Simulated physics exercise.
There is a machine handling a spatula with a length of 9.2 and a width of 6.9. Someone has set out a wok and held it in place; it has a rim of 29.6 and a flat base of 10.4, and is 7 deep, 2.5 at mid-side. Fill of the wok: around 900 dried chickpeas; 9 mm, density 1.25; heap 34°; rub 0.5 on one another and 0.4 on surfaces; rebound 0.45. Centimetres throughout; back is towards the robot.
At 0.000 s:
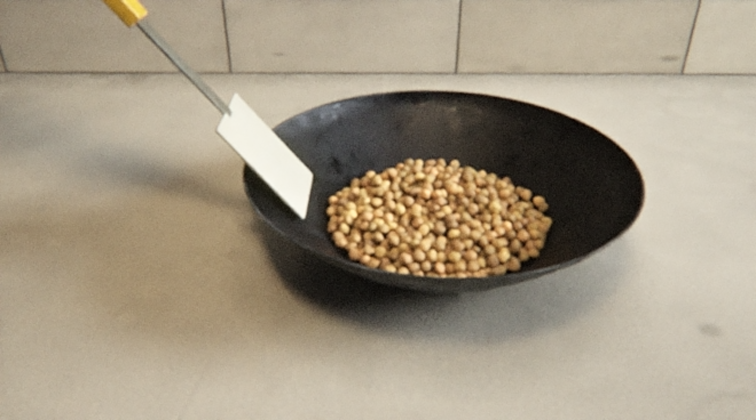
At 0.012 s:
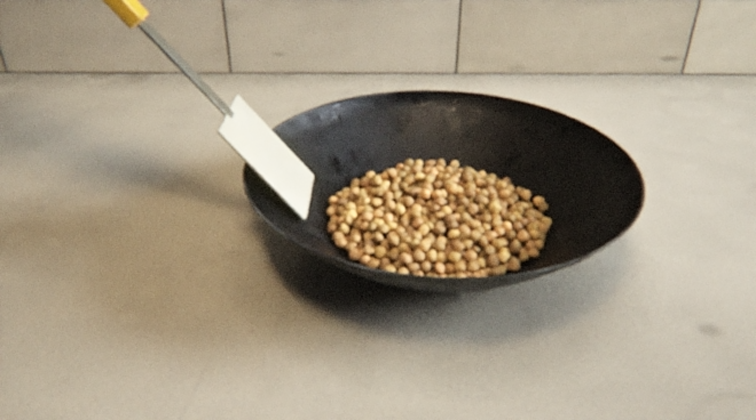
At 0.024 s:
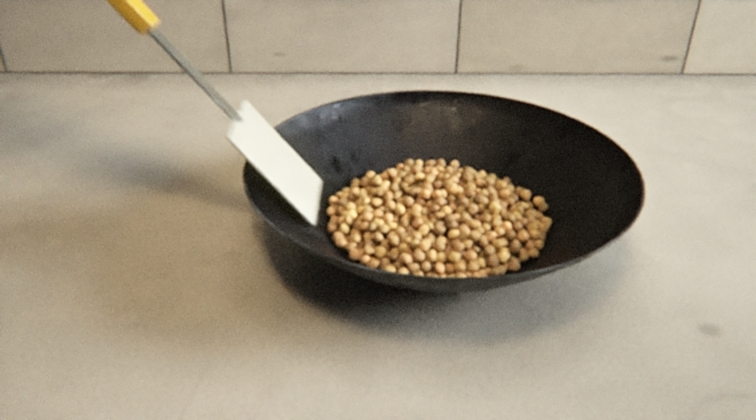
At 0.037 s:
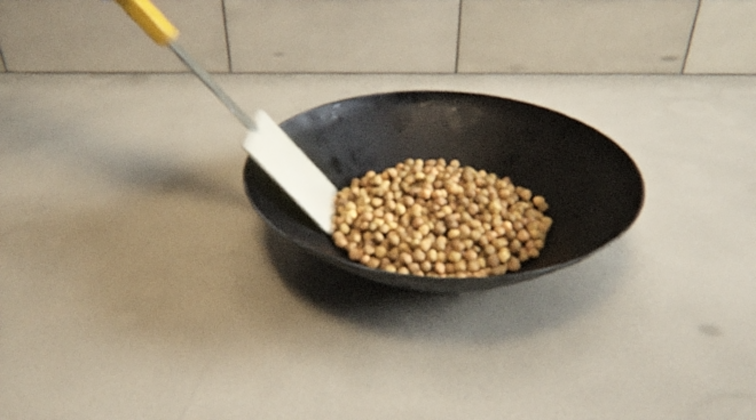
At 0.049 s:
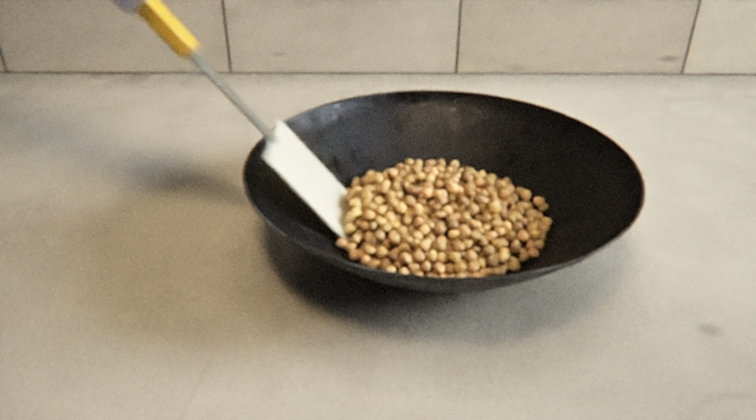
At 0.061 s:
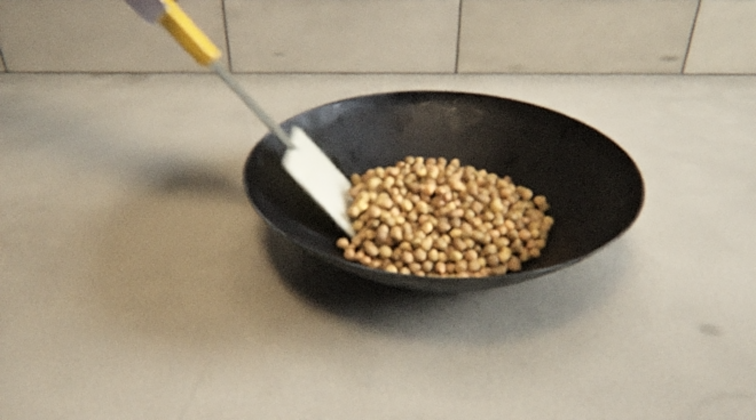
At first, a white spatula with a yellow handle rests nearly still inside the left rim of a black wok holding a heap of chickpeas on a gray counter. Then it slides right and slightly downward into the heap's left edge, nudging the nearest chickpeas while the wok stays still.
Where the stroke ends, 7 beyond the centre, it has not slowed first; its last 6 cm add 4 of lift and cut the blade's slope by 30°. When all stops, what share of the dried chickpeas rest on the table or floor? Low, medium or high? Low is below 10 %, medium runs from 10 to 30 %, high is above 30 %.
The share is medium, from 10 to 30 %.
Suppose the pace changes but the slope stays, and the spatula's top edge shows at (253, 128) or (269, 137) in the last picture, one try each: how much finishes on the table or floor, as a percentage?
Estimates: About 0 %, about 5 %.
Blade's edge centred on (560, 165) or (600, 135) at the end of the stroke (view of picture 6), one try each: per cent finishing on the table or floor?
Try 1: Approx. 25 %; try 2: Approx. 35 %.
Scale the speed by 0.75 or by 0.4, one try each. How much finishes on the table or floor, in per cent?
Some 5 and 0 per cent.
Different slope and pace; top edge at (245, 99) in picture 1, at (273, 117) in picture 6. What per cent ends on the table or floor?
0 %.
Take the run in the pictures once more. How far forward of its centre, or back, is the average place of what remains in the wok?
Some 4.0 cm ahead of the centre.
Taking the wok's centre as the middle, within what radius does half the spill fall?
Estimate: Near 38 cm.
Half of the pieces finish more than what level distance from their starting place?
Roughly 4 centimetres.
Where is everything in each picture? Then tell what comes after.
In the first picture, spatula top edge at (226, 111), sloping 52°; upper third of the load around (436, 209), from x 330 to 545, top at y 165; 900 in the wok.
In the second picture, spatula top edge at (227, 112), sloping 52°; upper third of the load around (436, 209), from x 330 to 545, top at y 165.
In the third picture, spatula top edge at (236, 118), sloping 52°; upper third of the load around (436, 209), from x 330 to 545, top at y 165.
In the fourth picture, spatula top edge at (253, 128), sloping 52°; upper third of the load around (436, 209), from x 330 to 545, top at y 165.
In the fifth picture, spatula top edge at (272, 138), sloping 52°; upper third of the load around (434, 208), from x 340 to 545, top at y 165.
In the sixth picture, spatula top edge at (291, 146), sloping 52°; upper third of the load around (431, 206), from x 340 to 550, top at y 160; 900 in the wok.
By 0.10 s, sloping 52°, highest piece 7 above the table; 900 in the wok.
By 0.14 s, sloping 44°, highest piece 8 above the table; 900 in the wok.
By 0.35 s, sloping 22°, highest piece 9 above the table; 752 in the wok, 36 on the table or floor, 112 on the blade or in flight.
By 1.40 s, sloping 22°, highest piece 7 above the table; 752 in the wok, 148 on the table or floor.
Final count, 752 in the wok, 148 on the table or floor. That is 16 % on the table or floor.
